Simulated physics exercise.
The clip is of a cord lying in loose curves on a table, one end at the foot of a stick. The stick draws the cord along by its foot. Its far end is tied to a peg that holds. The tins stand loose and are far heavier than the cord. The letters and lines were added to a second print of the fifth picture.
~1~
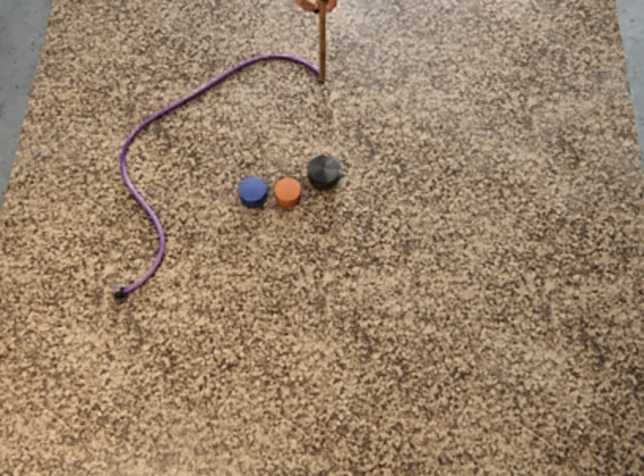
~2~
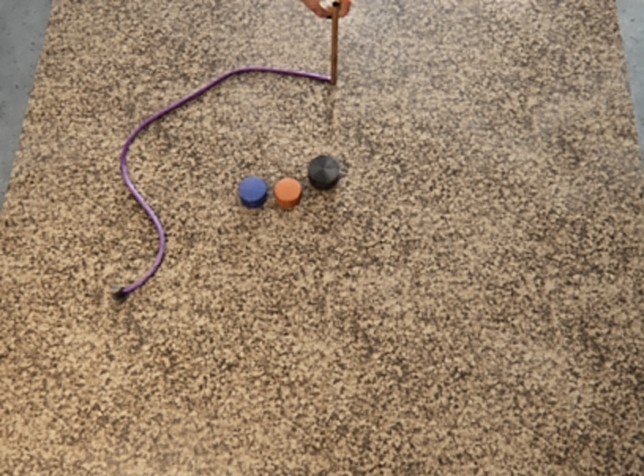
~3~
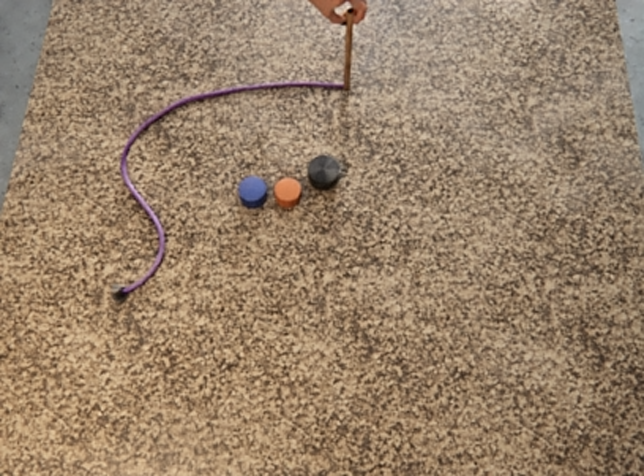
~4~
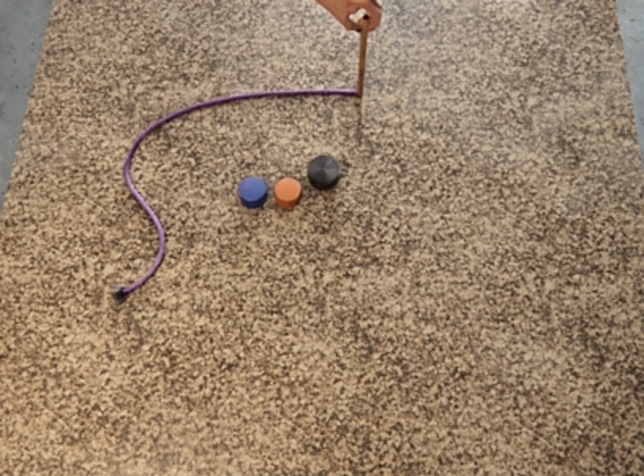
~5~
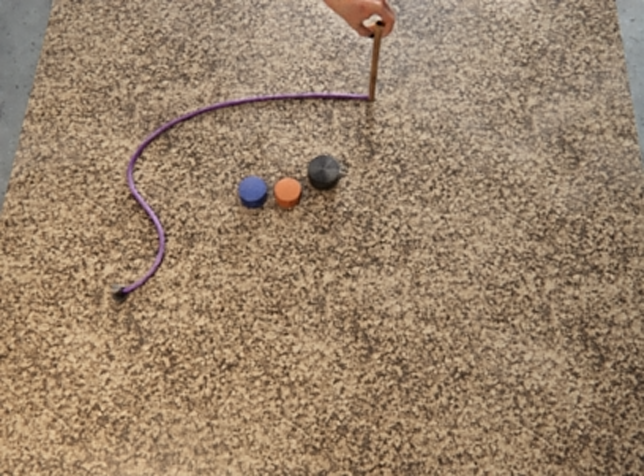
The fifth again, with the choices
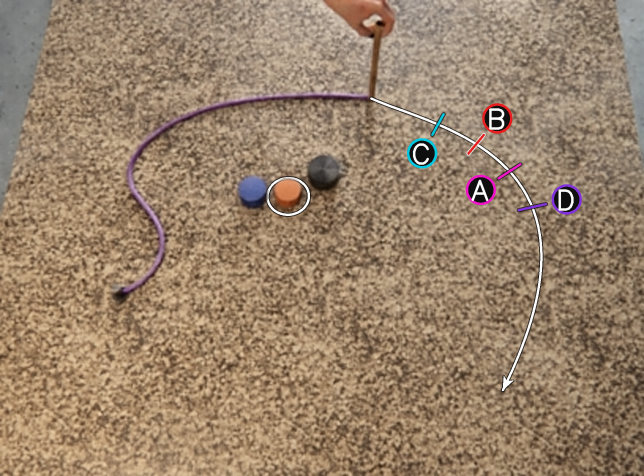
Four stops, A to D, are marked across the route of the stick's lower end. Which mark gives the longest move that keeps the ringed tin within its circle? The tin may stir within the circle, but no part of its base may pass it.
D is the last safe stop.
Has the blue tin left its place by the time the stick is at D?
Yes.
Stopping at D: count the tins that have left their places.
Two.
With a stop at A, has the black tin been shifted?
No.
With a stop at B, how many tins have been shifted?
By then, none.
On the marked copy, A at (510, 171); B at (476, 144); C at (438, 124); D at (532, 207); the ring at (288, 196); the route from (371, 98) via (531, 203) to (503, 390).
With D. Early on, foot of the stick (436, 124); orange tin (288, 193).
Further on, foot of the stick (497, 160); orange tin (288, 193).
At the end, foot of the stick (532, 208); orange tin (288, 193); black tin (327, 186); blue tin (262, 203); the orange tin is still in its ring.
As for the rest, A is safe but short; B is safe but short; C is safe but short.
